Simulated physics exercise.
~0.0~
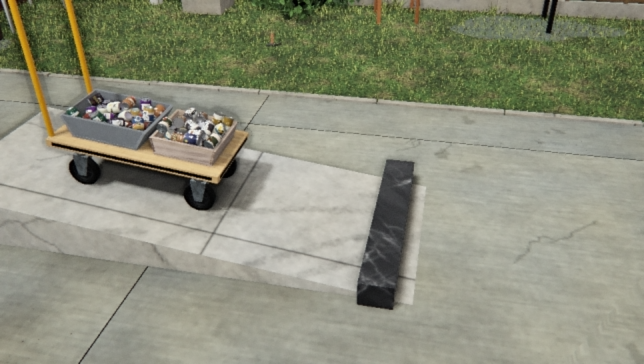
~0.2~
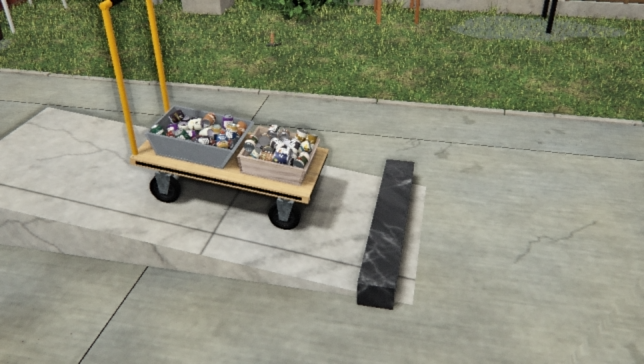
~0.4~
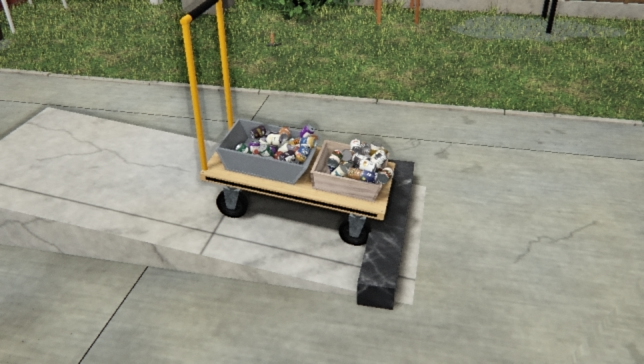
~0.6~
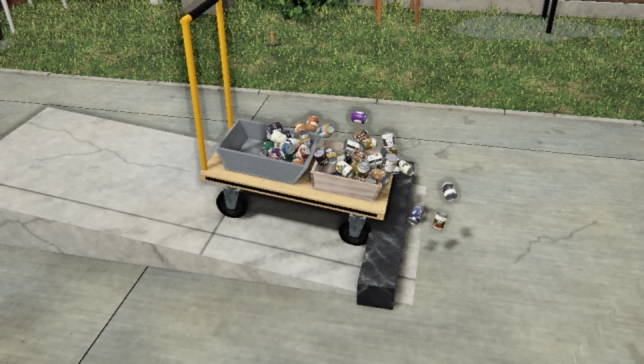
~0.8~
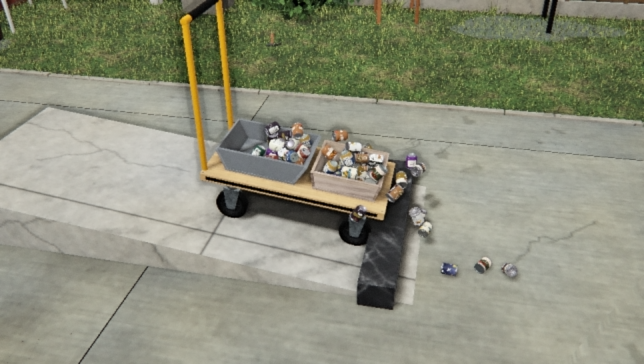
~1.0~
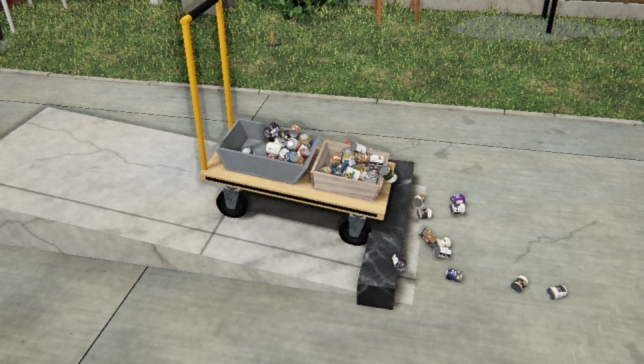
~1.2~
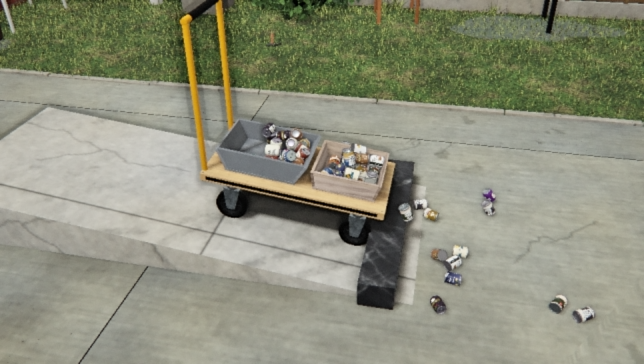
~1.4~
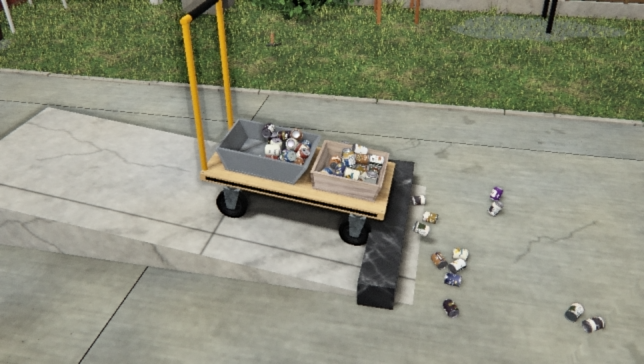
We see a flat trolley carrying a grey tub and a wooden tub of small cans roll right along pavement and stop abruptly at a dark kerb. Cans fly forward from the load, tumble over the kerb and scatter on the concrete, while both tubs stay aboard, still partly filled.
